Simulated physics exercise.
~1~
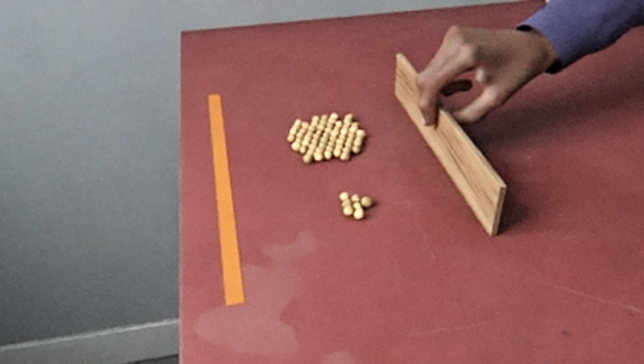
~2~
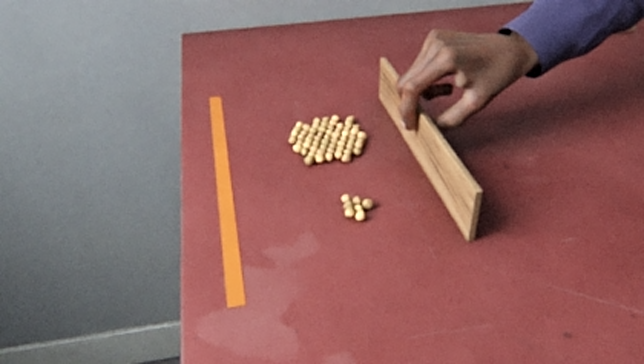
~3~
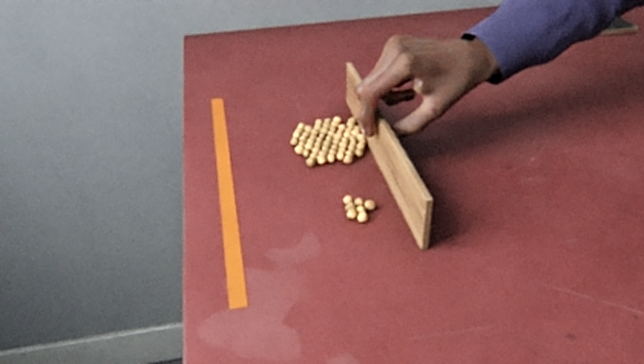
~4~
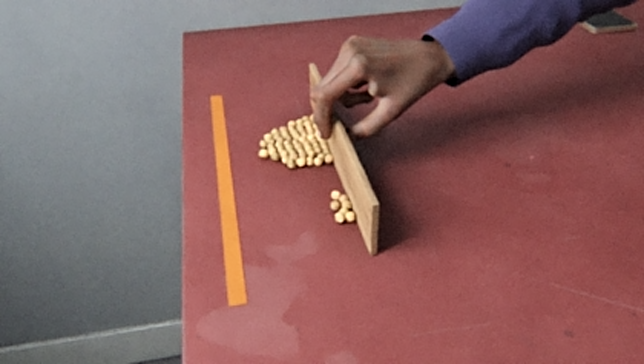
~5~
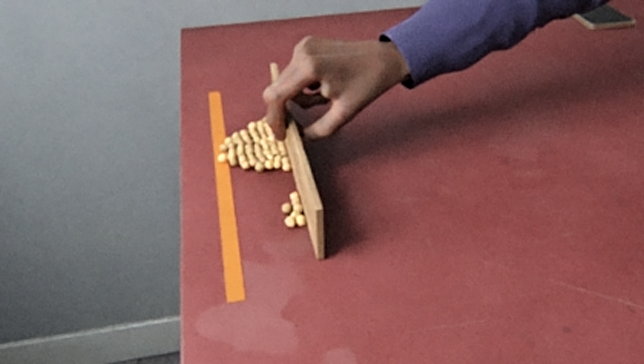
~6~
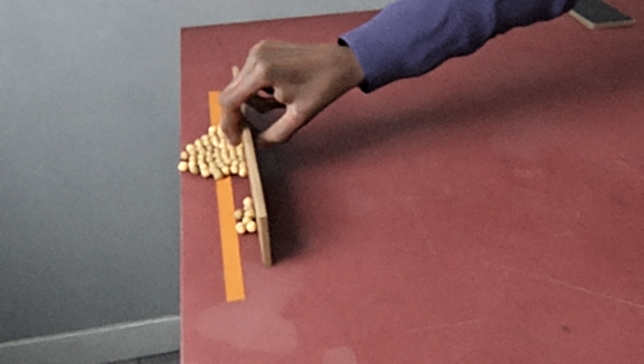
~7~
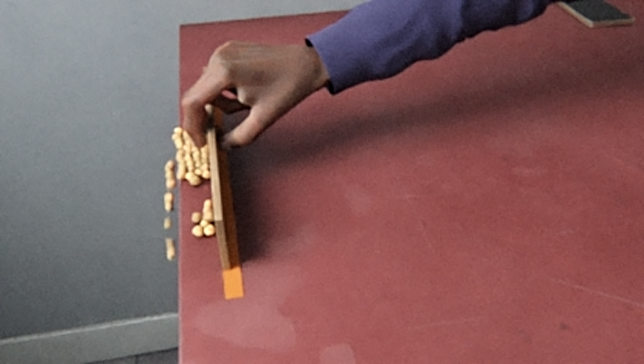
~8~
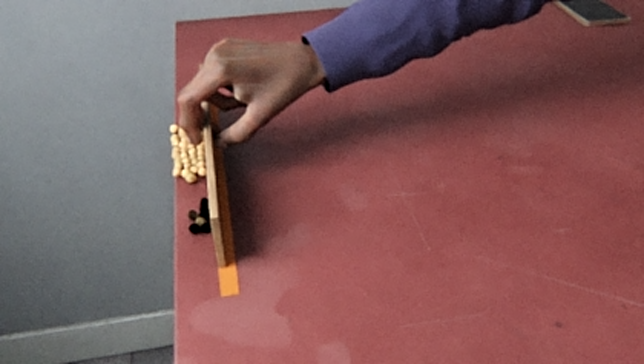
Red tabletop, hand sliding wooden strip left to orange tape, larger pellet cluster partly spilling off edge, smaller staying but turning black.
